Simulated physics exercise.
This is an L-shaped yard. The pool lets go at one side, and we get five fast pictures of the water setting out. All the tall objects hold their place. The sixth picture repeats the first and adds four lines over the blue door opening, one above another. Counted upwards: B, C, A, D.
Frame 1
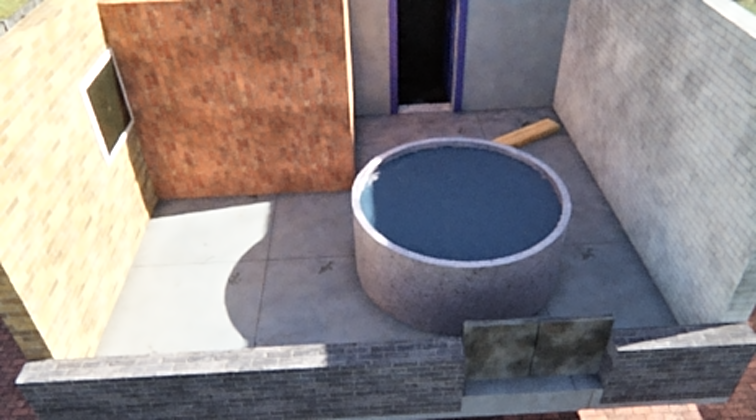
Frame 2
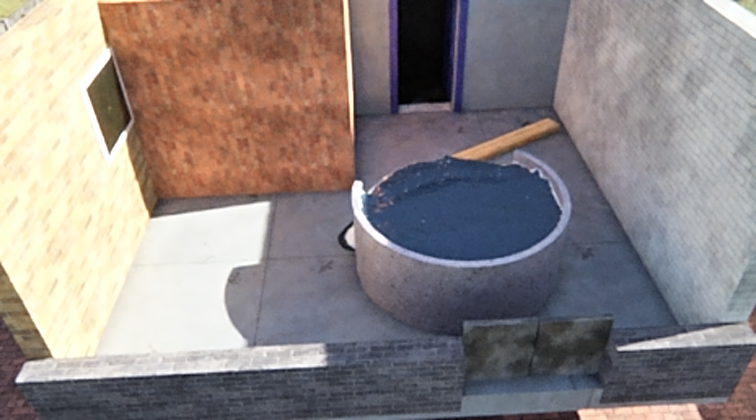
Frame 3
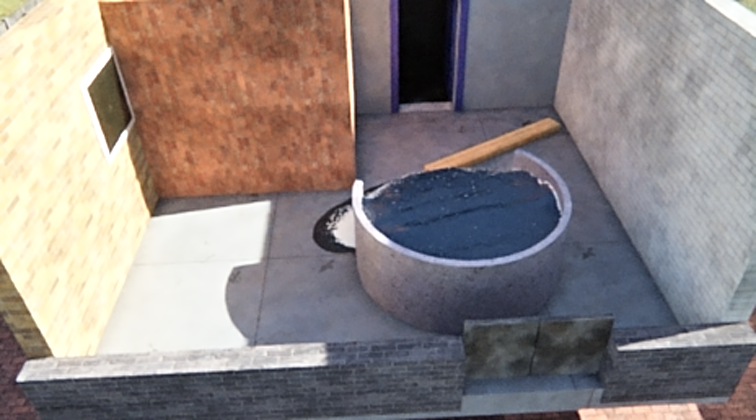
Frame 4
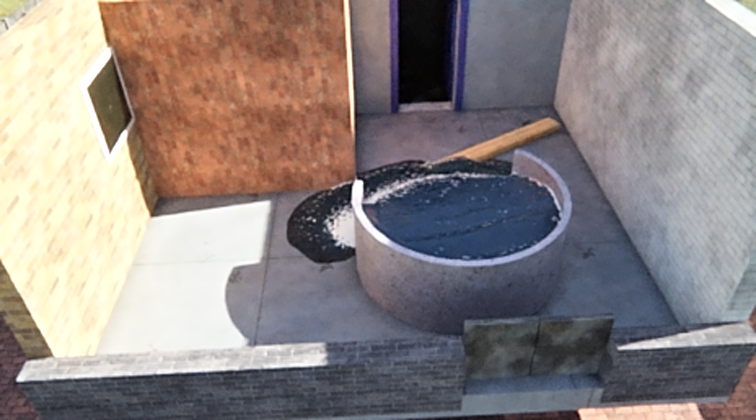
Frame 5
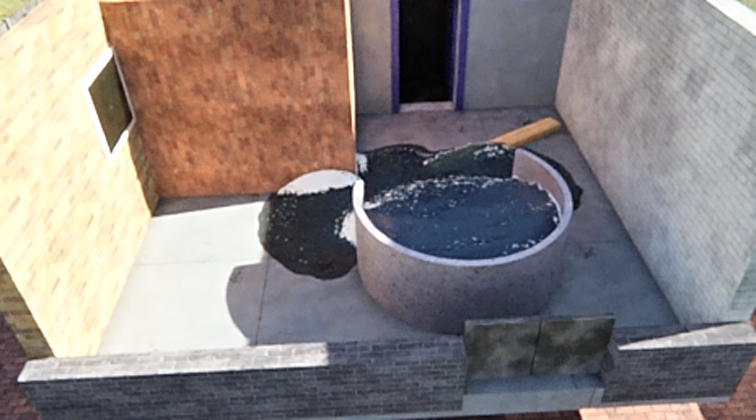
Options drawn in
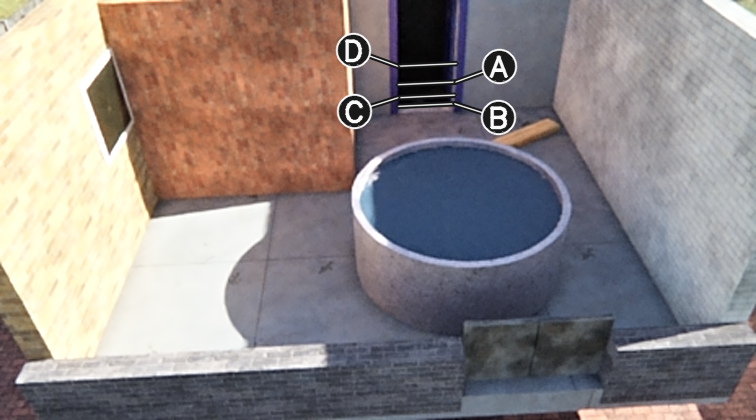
A round pool of dark water sat in a walled yard, then its back rim opened and the water churned, spilling out behind and spreading across the paving to the left and around the back.
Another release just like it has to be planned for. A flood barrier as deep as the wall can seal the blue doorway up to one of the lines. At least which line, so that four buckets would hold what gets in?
Use mark A.
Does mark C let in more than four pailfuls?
Yes, it does.
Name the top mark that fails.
It is C.
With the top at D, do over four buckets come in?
No, not at all.
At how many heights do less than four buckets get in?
Two.
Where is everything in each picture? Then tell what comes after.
Water in the pool at rest, its middle at (459, 199); foot of the blue doorway at (426, 112); shut gate at (536, 329).
Water covers 3 % of the ground, its front hidden from here.
Water covers 9 % of the ground and shows as far out as (324, 241).
Water covers 16 % of the ground and shows as far out as (295, 236).
Water covers 26 % of the ground and shows as far out as (553, 165).
On the marked copy, A at (426, 83); B at (426, 105); C at (426, 96); D at (427, 64); from the bottom up B, C, A, D.
If A is chosen, a splash gets over, under a bucket.
If B is chosen, dozens of bucketfuls pour in.
If C is chosen, about 9 bucketfuls get in.
If D is chosen, nothing gets over.
